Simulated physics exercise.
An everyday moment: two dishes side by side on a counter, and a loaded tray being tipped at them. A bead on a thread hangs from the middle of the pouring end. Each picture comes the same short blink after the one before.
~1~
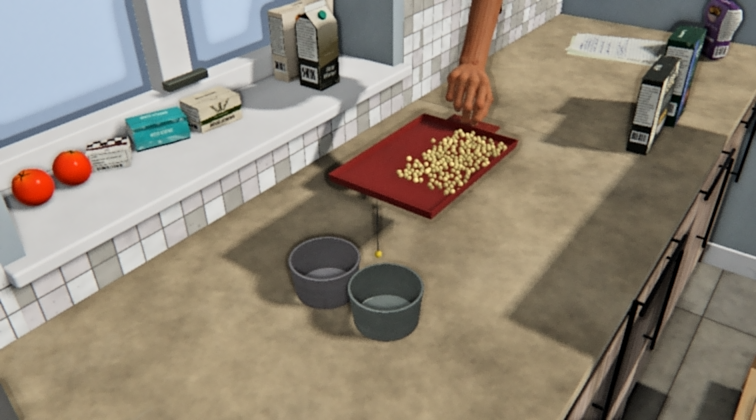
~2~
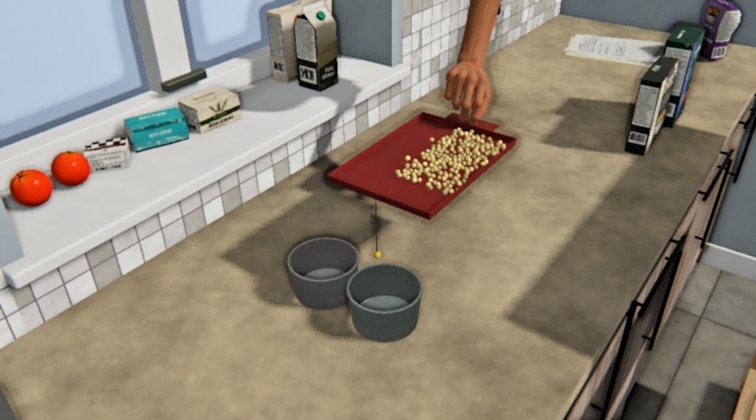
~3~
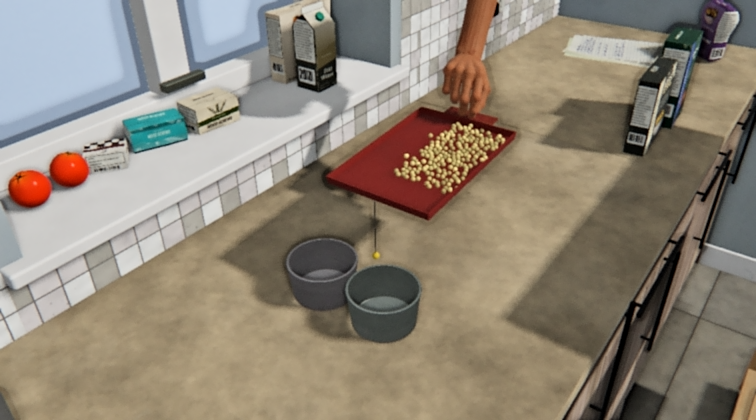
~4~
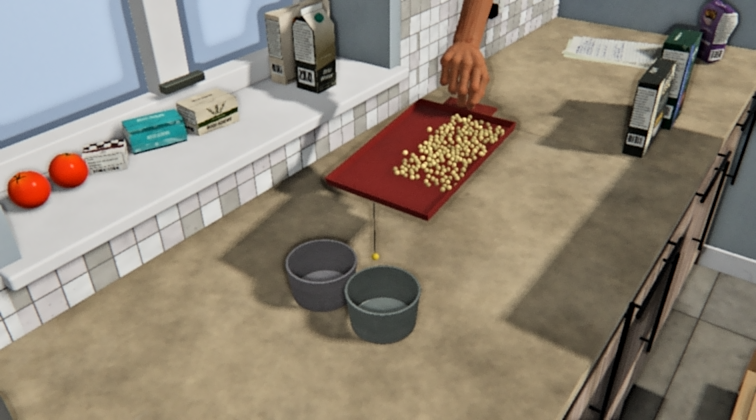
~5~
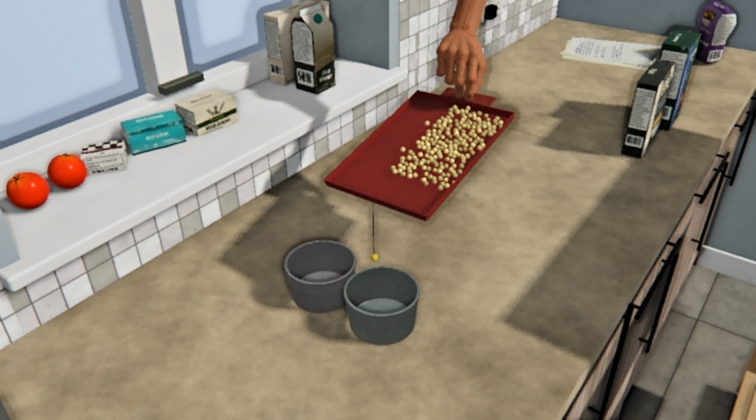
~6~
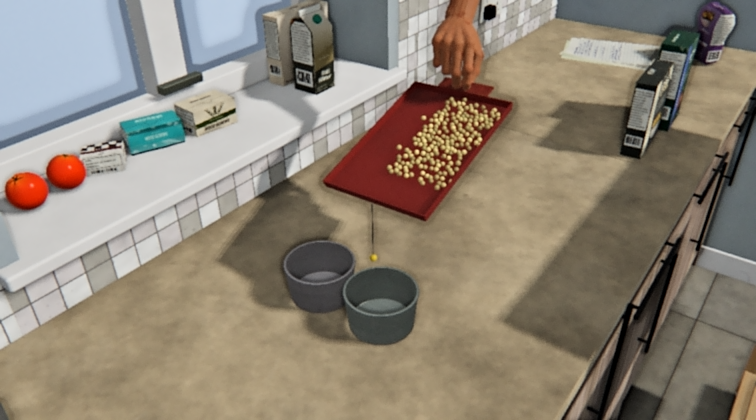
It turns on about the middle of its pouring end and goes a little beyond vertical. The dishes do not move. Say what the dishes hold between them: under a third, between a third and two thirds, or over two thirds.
Together they catch more than two thirds.
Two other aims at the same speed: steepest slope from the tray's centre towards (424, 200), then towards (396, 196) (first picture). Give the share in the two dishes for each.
The first gives 40 %, the second 80 %.
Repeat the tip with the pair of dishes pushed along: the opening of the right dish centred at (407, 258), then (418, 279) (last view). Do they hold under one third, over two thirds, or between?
One: Under a third. Two: Under a third.
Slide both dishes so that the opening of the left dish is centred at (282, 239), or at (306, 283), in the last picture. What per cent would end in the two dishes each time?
In turn 50 and 40 in a hundred.
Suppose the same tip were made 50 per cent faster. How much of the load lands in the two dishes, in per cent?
Roughly 70 in a hundred.
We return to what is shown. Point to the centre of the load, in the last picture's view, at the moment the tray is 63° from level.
At about (370, 202).
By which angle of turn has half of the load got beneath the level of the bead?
Roughly 105°.
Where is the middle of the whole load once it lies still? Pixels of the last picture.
Near (356, 312).
Shortly afterwards, tray tipped steeply; near two thirds on the tray; a little in the right dish; a little in the left dish; a little outside both; a little in the air.
Next, tray tipped past a quarter turn; near a third on the tray; near a quarter in the right dish; a little in the left dish; a little outside both; near a quarter in the air.
Some moments later, tray tipped past a quarter turn; near half in the right dish; near a third in the left dish; a little outside both.
In the end, tray tipped past a quarter turn; near half in the right dish; near a third in the left dish; a little outside both.
